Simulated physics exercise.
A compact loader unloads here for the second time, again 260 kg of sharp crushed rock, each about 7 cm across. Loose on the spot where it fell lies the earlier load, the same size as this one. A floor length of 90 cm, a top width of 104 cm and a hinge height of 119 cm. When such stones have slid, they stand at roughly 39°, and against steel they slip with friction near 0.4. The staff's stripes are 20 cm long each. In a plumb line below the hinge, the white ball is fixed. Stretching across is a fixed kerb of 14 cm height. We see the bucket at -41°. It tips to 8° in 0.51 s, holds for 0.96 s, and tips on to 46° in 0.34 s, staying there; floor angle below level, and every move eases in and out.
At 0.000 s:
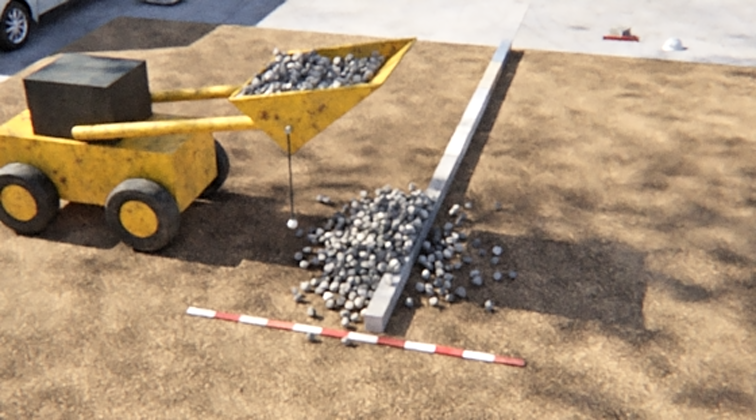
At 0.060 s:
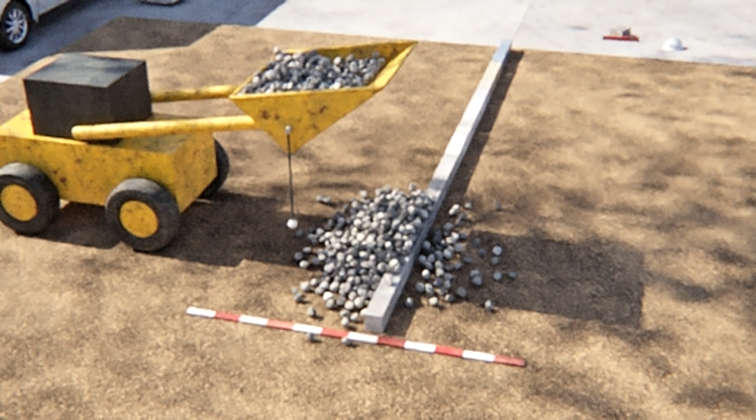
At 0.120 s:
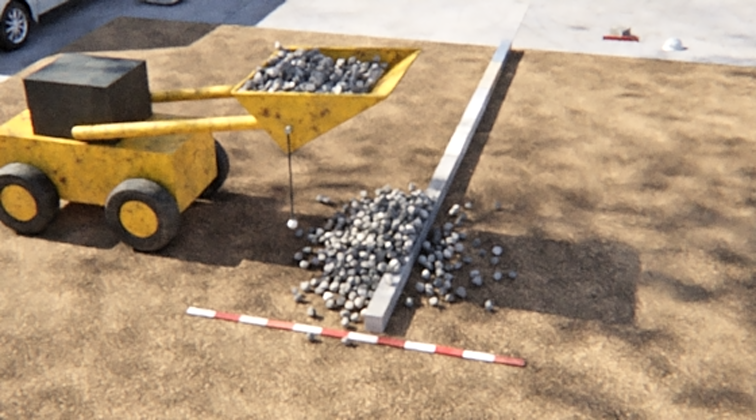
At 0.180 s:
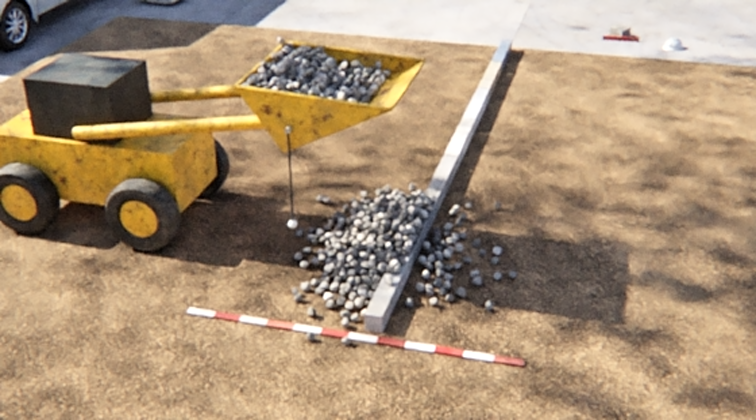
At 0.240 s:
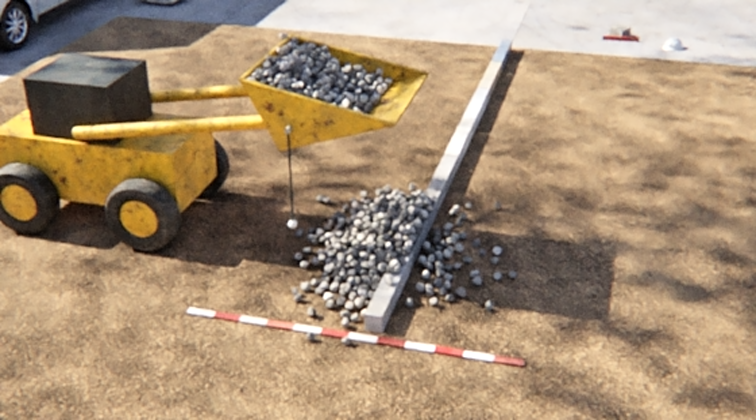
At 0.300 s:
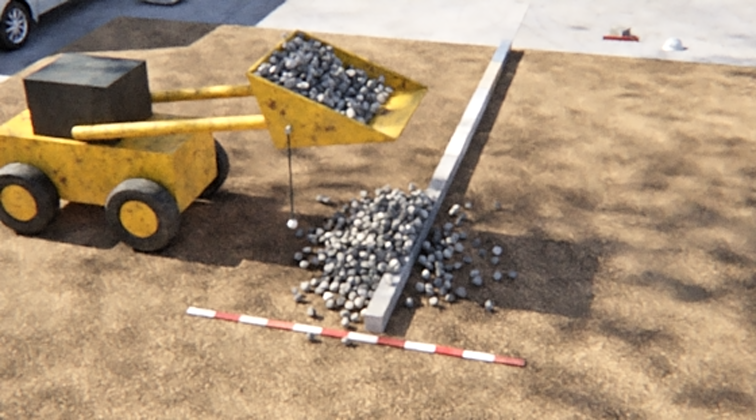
On bare brown ground beside a pale kerb, a yellow loader tilting its stone-filled bucket forward above a pile of grey stones.
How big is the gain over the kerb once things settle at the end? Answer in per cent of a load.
The gain is about 61 per cent of a load.
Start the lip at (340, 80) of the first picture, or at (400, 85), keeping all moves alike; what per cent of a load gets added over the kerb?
10 % and 90 %.
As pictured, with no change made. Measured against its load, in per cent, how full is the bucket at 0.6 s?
Around 100 in a hundred.
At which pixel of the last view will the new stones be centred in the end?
They settle centred around (429, 242).
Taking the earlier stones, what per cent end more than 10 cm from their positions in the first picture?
Close to 5 per cent.
After 0.4 s the floor is at 2°; in per cent of one load, 100 in the bucket, 92 on this side of the kerb, 8 over the kerb; the foremost stones are at (494, 262).
After 0.6 s the floor is at 8°; in per cent of one load, 100 in the bucket, 92 on this side of the kerb, 8 over the kerb; the foremost stones are at (494, 262).
After 2.3 s the floor is at 46°; in per cent of one load, 20 in the bucket, 151 on this side of the kerb, 28 over the kerb; the foremost stones are at (491, 275).
After 4.7 s the floor is at 46°; in per cent of one load, 0 in the bucket, 130 on this side of the kerb, 70 over the kerb; the foremost stones are at (542, 265). Net gain over the kerb, 61.
